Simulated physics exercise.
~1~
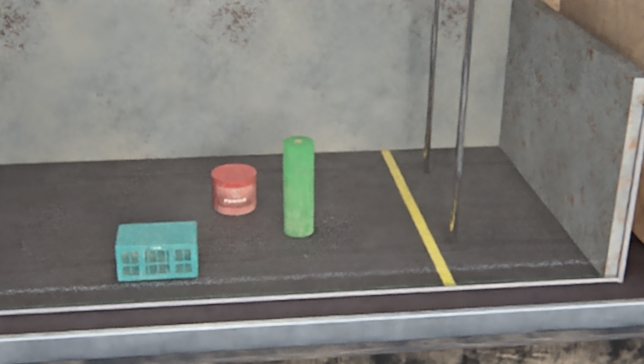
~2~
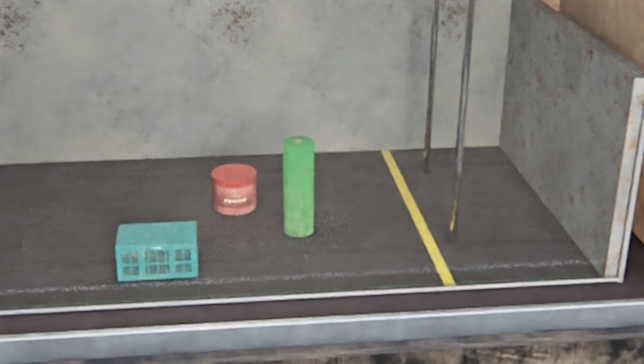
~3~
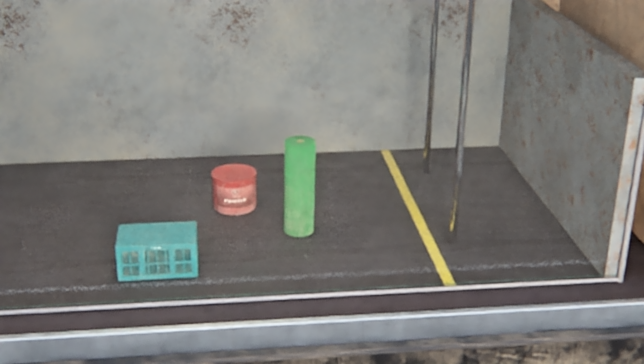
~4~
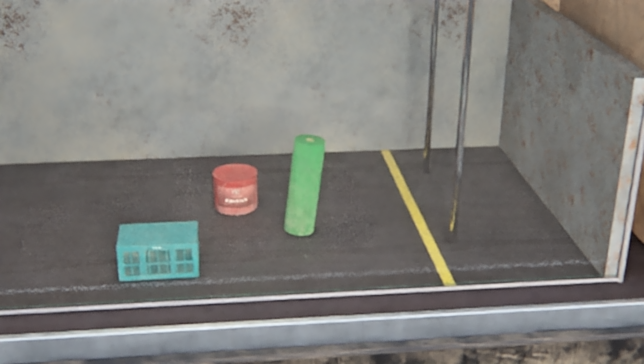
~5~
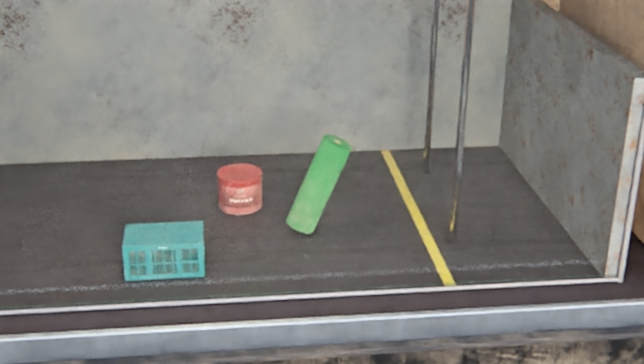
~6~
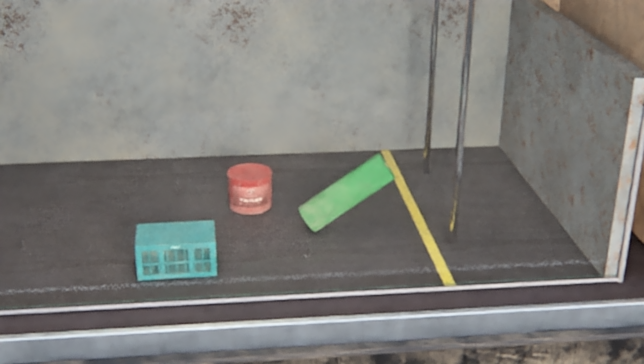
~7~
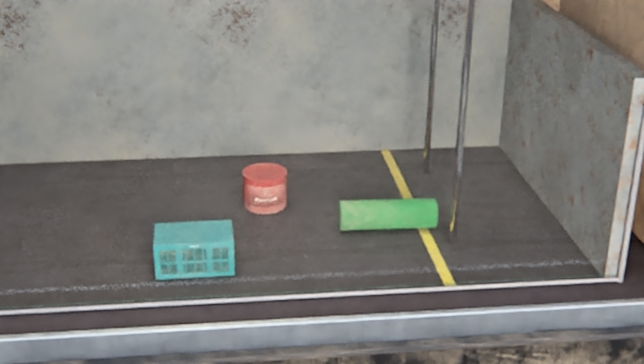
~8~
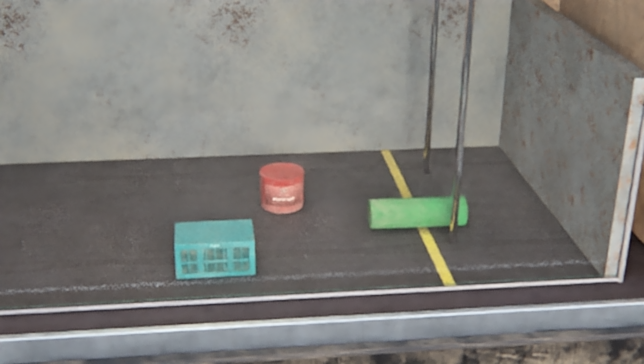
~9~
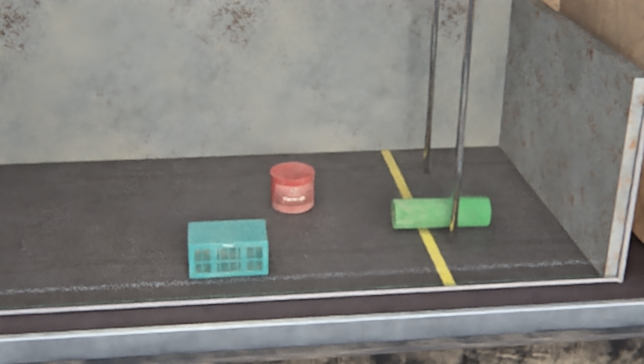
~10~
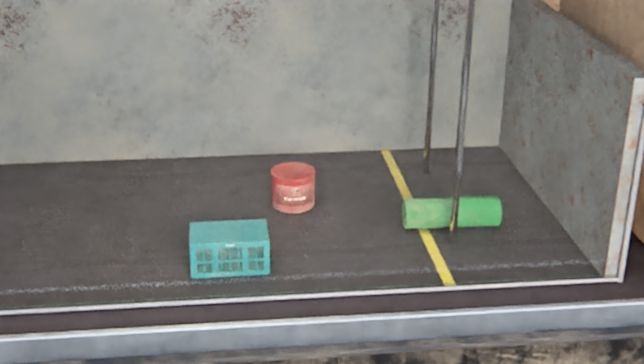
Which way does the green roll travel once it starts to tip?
The green roll moves to the right, falling onto its side and carrying on in that direction over the yellow line.
